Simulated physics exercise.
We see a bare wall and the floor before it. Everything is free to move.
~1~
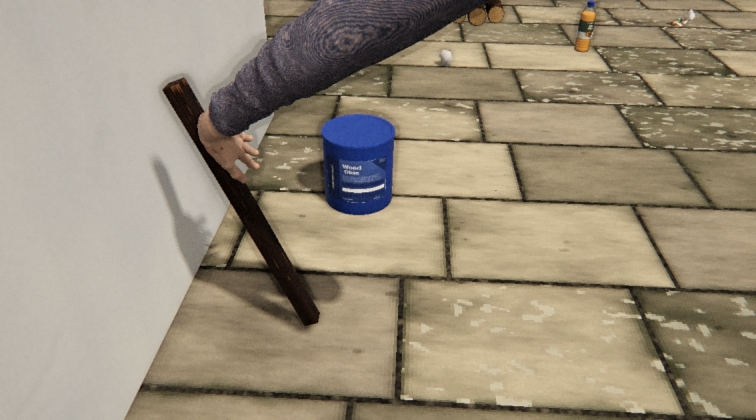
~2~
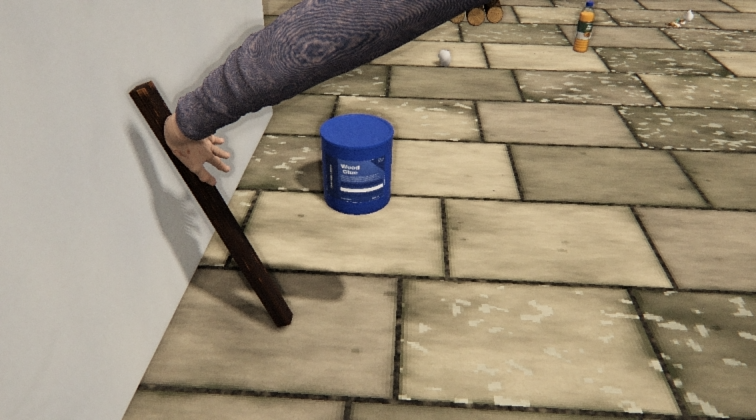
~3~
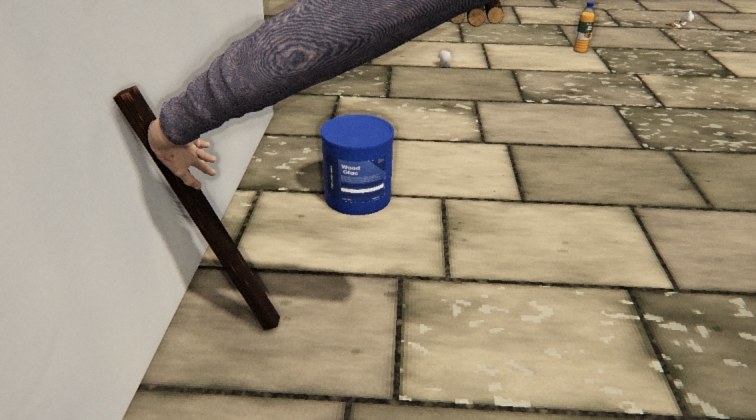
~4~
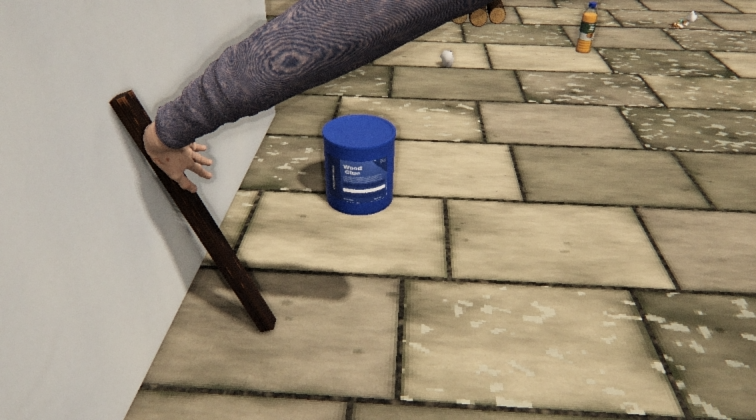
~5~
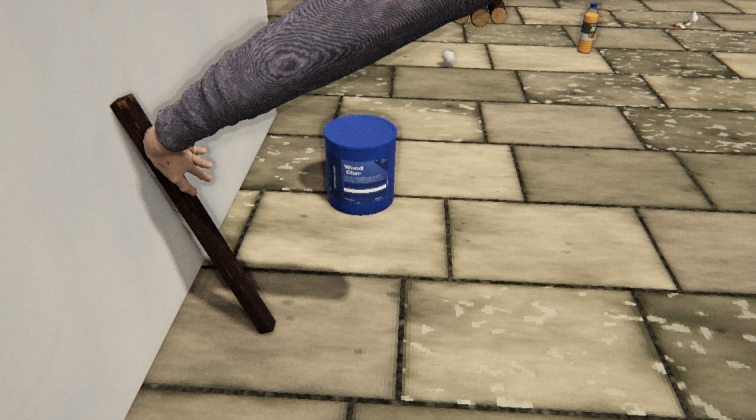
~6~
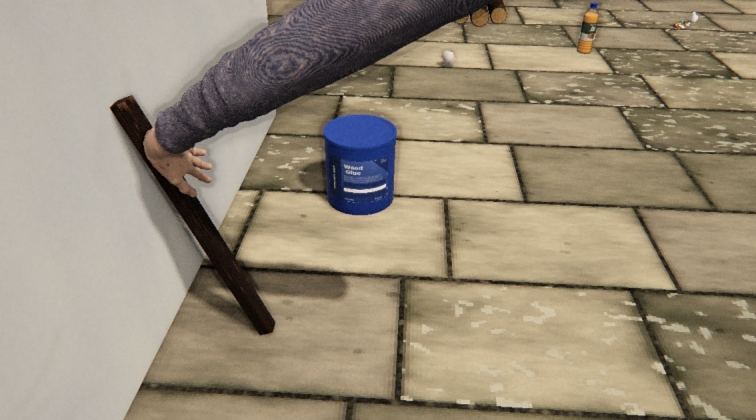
A hand moves a dark pole left and leans it against the wall beside a blue pail.
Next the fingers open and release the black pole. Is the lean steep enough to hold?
It remains leaning.
Then, 0.20 s past the last view, nothing moves.
Then, 0.50 s past the last view, black pole resting near (204, 230).
Finally, both still in place. Final places as the last picture's camera would see them, black pole near (204, 230). The pole stays up.
